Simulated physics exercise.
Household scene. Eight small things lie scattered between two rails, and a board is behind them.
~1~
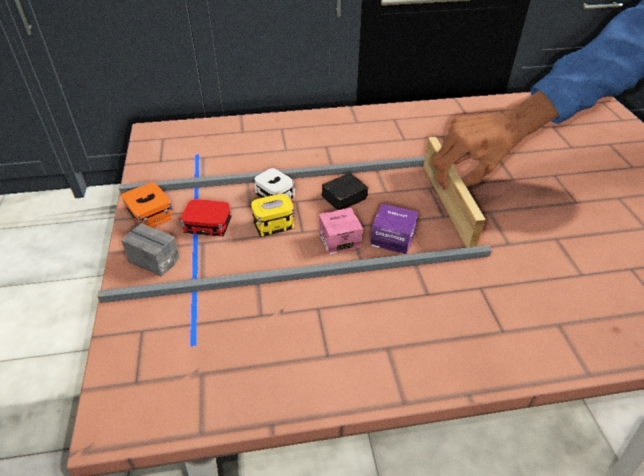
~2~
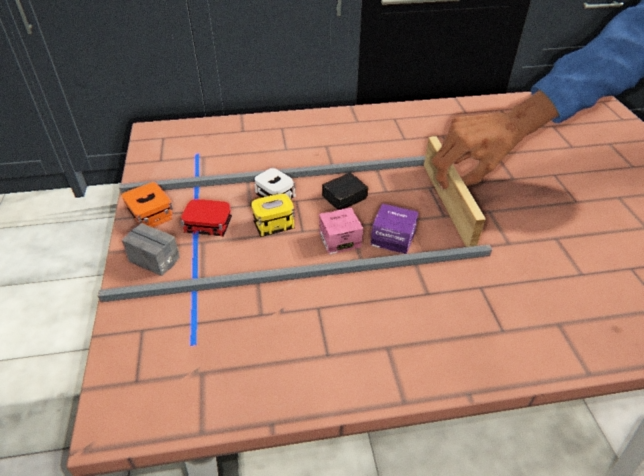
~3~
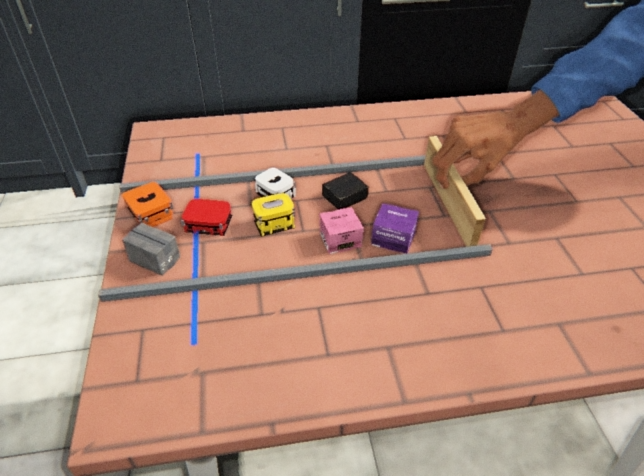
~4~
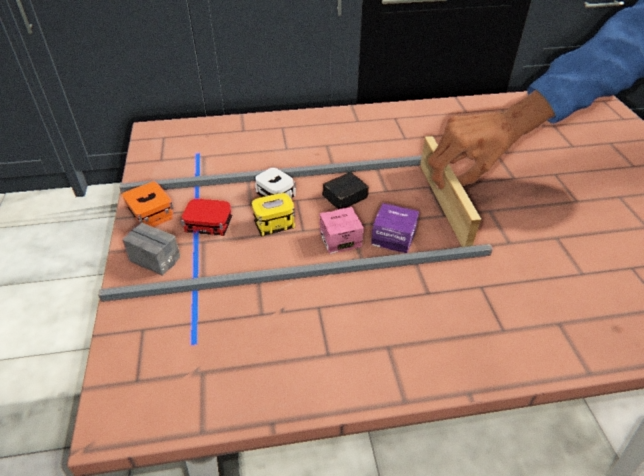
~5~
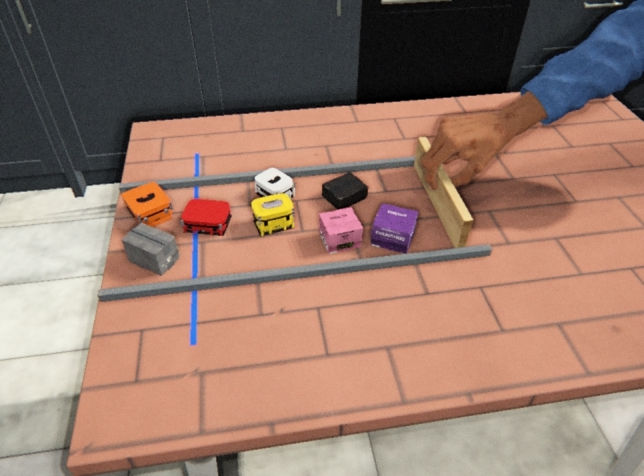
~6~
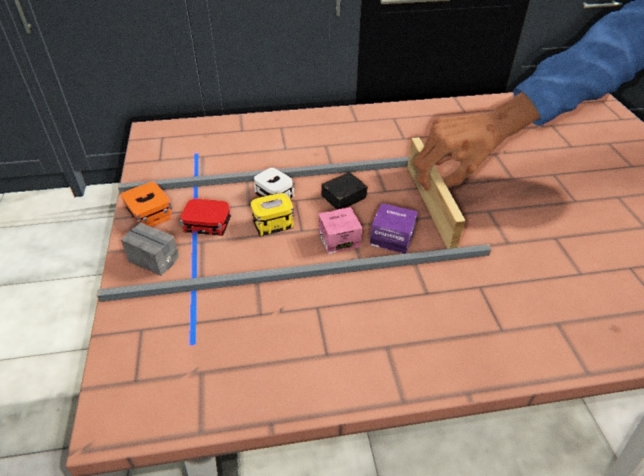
A hand slides a wooden board slightly left between two rails on a brick-patterned table, while eight small colourful items sit still.
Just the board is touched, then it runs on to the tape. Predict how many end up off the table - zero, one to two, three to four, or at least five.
One to two end up off the table.
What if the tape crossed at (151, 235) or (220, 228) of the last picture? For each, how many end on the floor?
In that order 5 and 0.
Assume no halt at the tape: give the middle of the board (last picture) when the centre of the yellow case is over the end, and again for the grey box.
For the yellow case, about (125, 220); for the grey box, about (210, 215).
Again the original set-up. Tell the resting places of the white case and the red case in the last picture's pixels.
In the last picture the white case sits at (144, 195) while the red case sits at (134, 229).
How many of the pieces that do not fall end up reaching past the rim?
My count gives 0.
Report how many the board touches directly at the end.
That number would be 3.
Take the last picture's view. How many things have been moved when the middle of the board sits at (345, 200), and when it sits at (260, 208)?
Counts: 3, 6.
Early on, none off yet; orange case at rest near (147, 206); grey box at rest near (151, 249); red case at rest near (206, 217).
Finally, the number that fall off is one or two; lost, grey box and orange case.
